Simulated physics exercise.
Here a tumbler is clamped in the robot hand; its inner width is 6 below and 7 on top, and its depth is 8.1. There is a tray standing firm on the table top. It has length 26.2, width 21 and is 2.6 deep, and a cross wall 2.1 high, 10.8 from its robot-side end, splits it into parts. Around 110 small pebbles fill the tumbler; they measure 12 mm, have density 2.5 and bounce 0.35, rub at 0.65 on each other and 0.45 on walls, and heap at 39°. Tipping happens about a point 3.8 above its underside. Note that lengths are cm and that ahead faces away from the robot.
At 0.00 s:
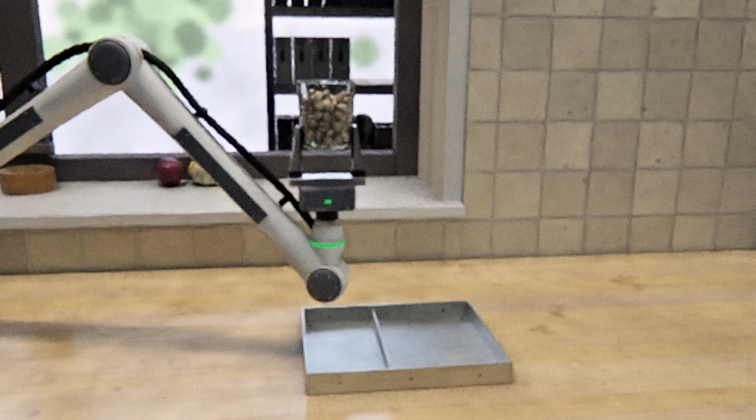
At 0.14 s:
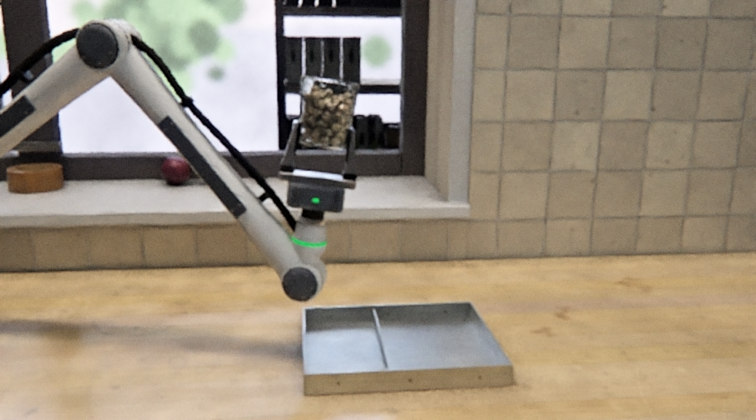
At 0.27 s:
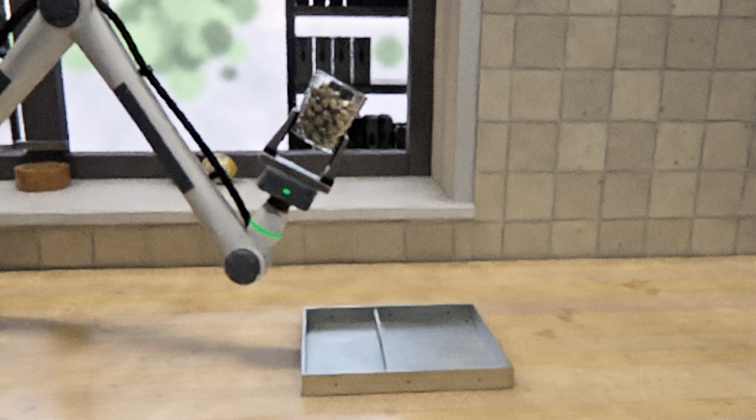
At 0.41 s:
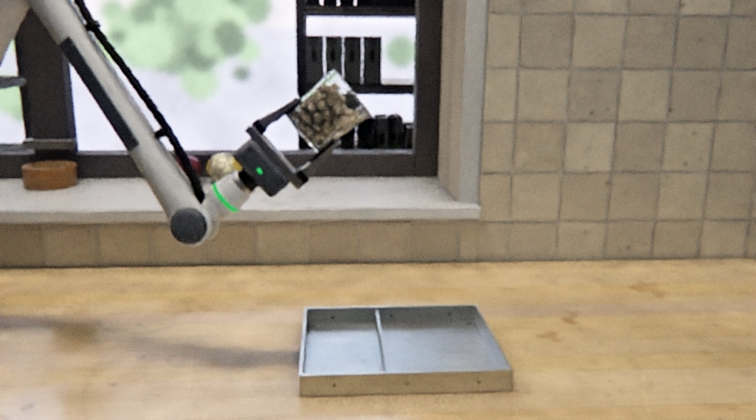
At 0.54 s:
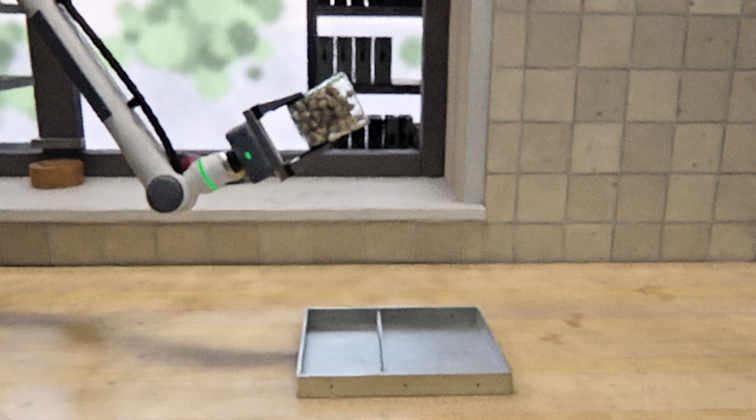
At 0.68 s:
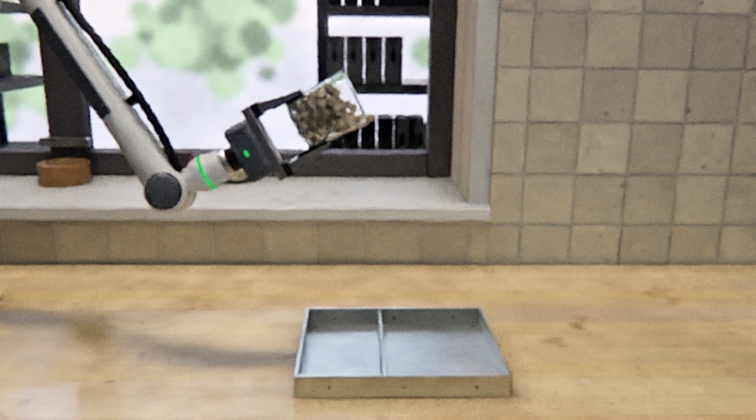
A clear tumbler of small pebbles, clamped upright in a robot arm's gripper above a divided metal tray, begins leaning to the right. The arm's lower joint swings left and upward as the tumbler tilts steeply, then the movement slows to almost nothing, with the pebbles still inside.
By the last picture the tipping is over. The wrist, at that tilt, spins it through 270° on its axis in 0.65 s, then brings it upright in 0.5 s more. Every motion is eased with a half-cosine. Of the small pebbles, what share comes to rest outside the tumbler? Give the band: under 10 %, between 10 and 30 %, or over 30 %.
The share is under 10 %.
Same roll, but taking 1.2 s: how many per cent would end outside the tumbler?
In that case roughly 0 percent.
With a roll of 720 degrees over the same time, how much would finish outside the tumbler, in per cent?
Roughly 0 percent, then.
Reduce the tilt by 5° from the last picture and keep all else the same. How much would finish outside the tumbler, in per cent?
Estimate: Near 0 %.
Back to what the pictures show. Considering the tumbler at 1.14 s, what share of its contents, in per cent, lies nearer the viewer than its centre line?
Front-half share of contents: Approx. 45 per cent.
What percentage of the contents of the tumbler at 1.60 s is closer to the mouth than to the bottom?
It comes to around 45 per cent, more or less.
After 1.14 s, tipped 63°, highest piece 37 above the table; 107 in the tumbler, 1 in the far-side part.
After 1.60 s, tipped 28°, highest piece 37 above the table; 107 in the tumbler, 1 in the far-side part.
After 2.03 s, upright, highest piece 38 above the table; 107 in the tumbler, 1 in the far-side part.
After 2.73 s, upright, highest piece 38 above the table; 107 in the tumbler, 1 in the far-side part.
In the end, 107 in the tumbler, 1 in the far-side part. That is 1 % outside the tumbler.
